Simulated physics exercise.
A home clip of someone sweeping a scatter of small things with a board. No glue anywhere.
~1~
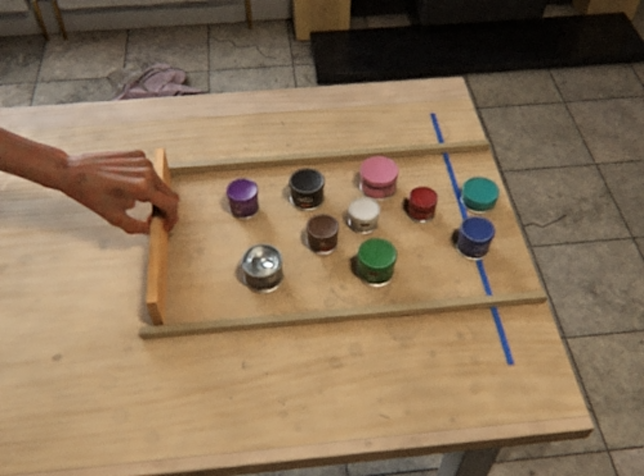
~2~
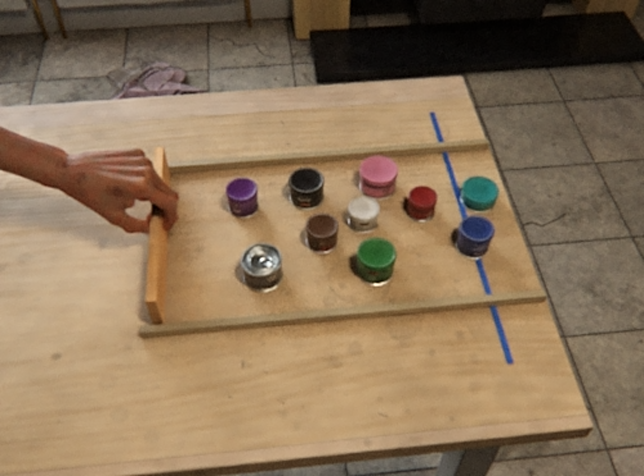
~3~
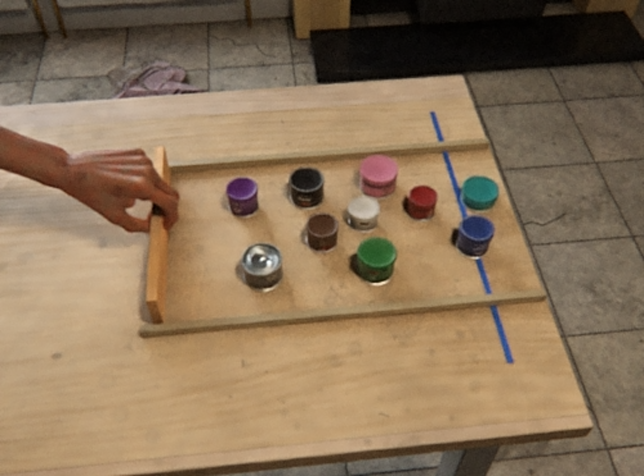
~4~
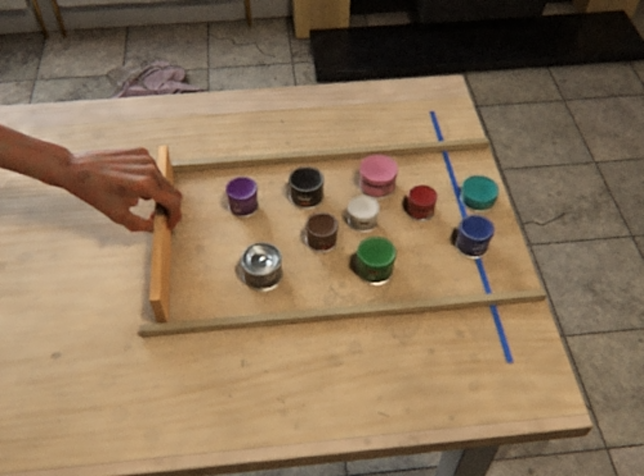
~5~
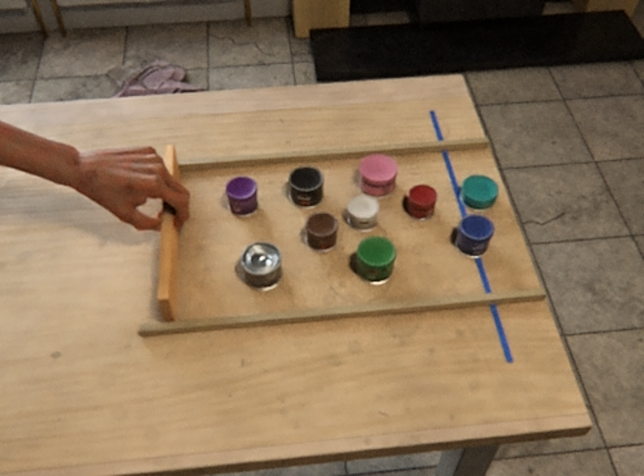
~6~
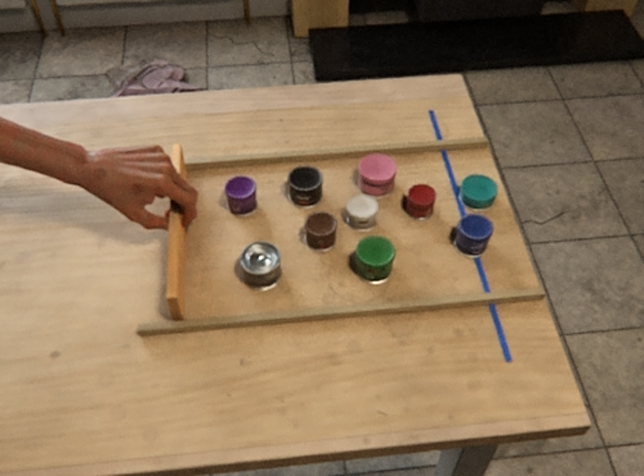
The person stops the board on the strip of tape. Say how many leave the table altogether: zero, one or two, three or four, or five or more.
In the end the number that fall off is one or two.
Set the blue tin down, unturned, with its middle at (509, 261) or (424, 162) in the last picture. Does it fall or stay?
In turn it goes over; drops off.
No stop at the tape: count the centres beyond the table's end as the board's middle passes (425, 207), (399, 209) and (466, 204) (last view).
The counts: 0, 0 and 2.
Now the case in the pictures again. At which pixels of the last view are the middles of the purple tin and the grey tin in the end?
The purple tin stops around (471, 177); the grey tin around (498, 250).
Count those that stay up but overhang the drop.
The number is 3.
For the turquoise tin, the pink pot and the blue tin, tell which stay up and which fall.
The turquoise tin goes over, the pink pot is lost, the blue tin is kept.
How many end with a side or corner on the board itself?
5 of them.
Soon after, none off yet; turquoise tin at rest near (478, 193); blue tin at rest near (473, 236); red pot at rest near (421, 202).
Then, none off yet; turquoise tin at rest near (478, 193); blue tin at rest near (473, 236); red pot moving near (429, 201).
At rest, the number that fall off is one or two; fallen, pink pot and turquoise tin.
